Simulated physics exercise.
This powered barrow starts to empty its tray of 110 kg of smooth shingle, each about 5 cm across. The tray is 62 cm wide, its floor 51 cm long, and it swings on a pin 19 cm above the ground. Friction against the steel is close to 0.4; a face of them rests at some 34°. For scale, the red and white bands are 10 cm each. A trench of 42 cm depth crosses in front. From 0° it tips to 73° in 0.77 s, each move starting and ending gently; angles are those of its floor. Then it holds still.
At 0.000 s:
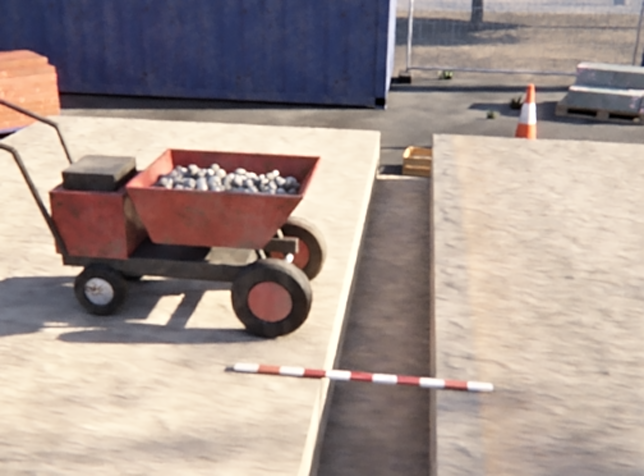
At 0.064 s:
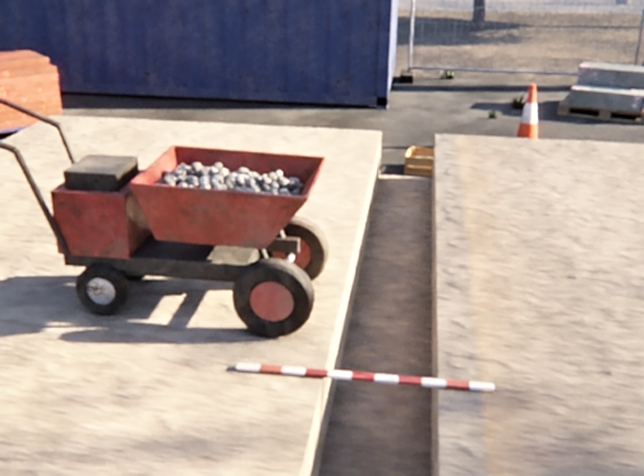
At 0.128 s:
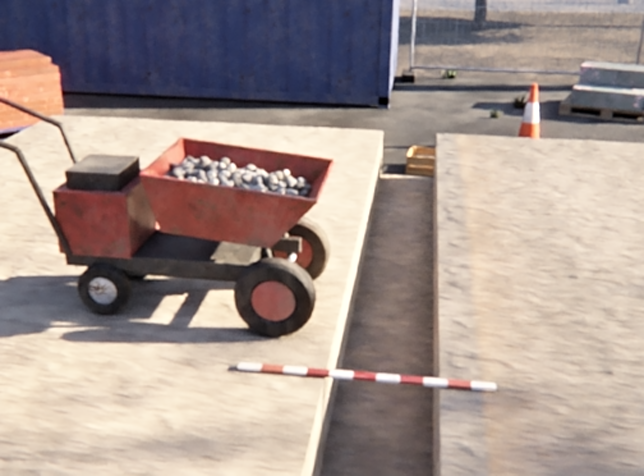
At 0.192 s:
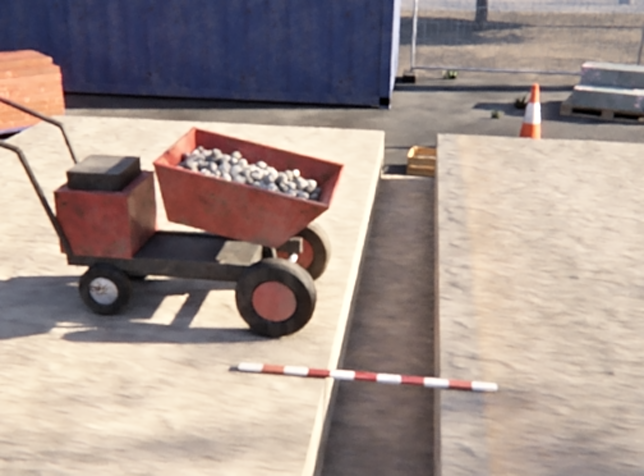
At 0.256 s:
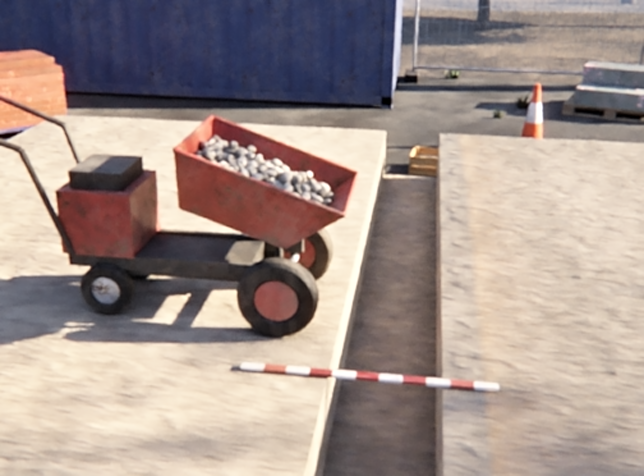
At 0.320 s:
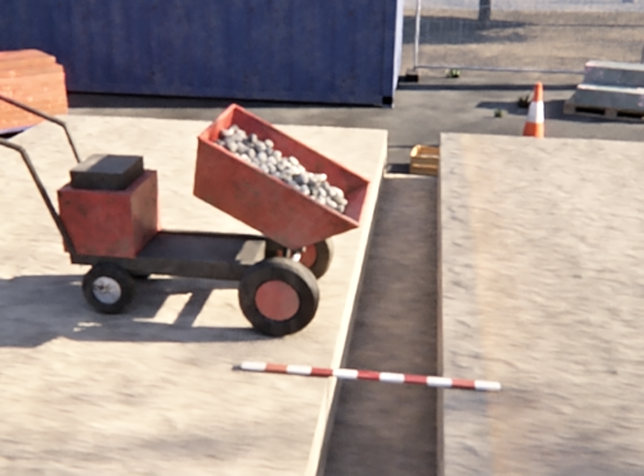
The red tray of grey stones on the barrow tilts steadily down toward the right.
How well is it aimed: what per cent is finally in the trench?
About 52 per cent.
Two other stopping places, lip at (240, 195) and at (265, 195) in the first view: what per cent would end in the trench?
About 100 and 90 per cent.
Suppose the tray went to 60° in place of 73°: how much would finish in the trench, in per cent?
Then about 50 per cent.
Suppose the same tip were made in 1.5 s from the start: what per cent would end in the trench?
In that case some 70 per cent.
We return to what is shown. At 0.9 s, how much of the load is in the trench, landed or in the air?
Some 20 per cent.
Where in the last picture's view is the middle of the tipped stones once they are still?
Near (434, 369).
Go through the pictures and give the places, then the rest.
In the first frame, lip at (303, 198), floor tilted 0°, highest stones at (205, 175).
In the second frame, lip at (307, 199), floor tilted 1°, highest stones at (203, 172); the stones move at 0.3 m/s on average.
In the third frame, lip at (317, 202), floor tilted 5°, highest stones at (206, 167); the stones move at 0.7 m/s on average.
In the fourth frame, the tray is at 11°, its lip at (329, 208); the top of the load is at (206, 157); the stones move at 0.9 m/s on average.
In the fifth frame, the tray is at 19°, its lip at (344, 216); the top of the load is at (214, 145); the stones move at 1.1 m/s on average.
In the sixth frame, the tray is at 27°, its lip at (359, 227); the top of the load is at (233, 135); the stones move at 1.2 m/s on average.
After 0.6 s the floor is at 62°; 100 % in the tray; the foremost stones are at (387, 256).
After 0.9 s the floor is at 73°; 60 % in the tray, 22 % in the trench, 18 % past the trench; the foremost stones are at (483, 319).
After 1.2 s the floor is at 73°; 15 % in the tray, 37 % in the trench, 48 % past the trench; the foremost stones are at (643, 338).
After 3.2 s the floor is at 73°; 0 % in the tray, 52 % in the trench, 48 % past the trench; the foremost stones are past the picture's edge.
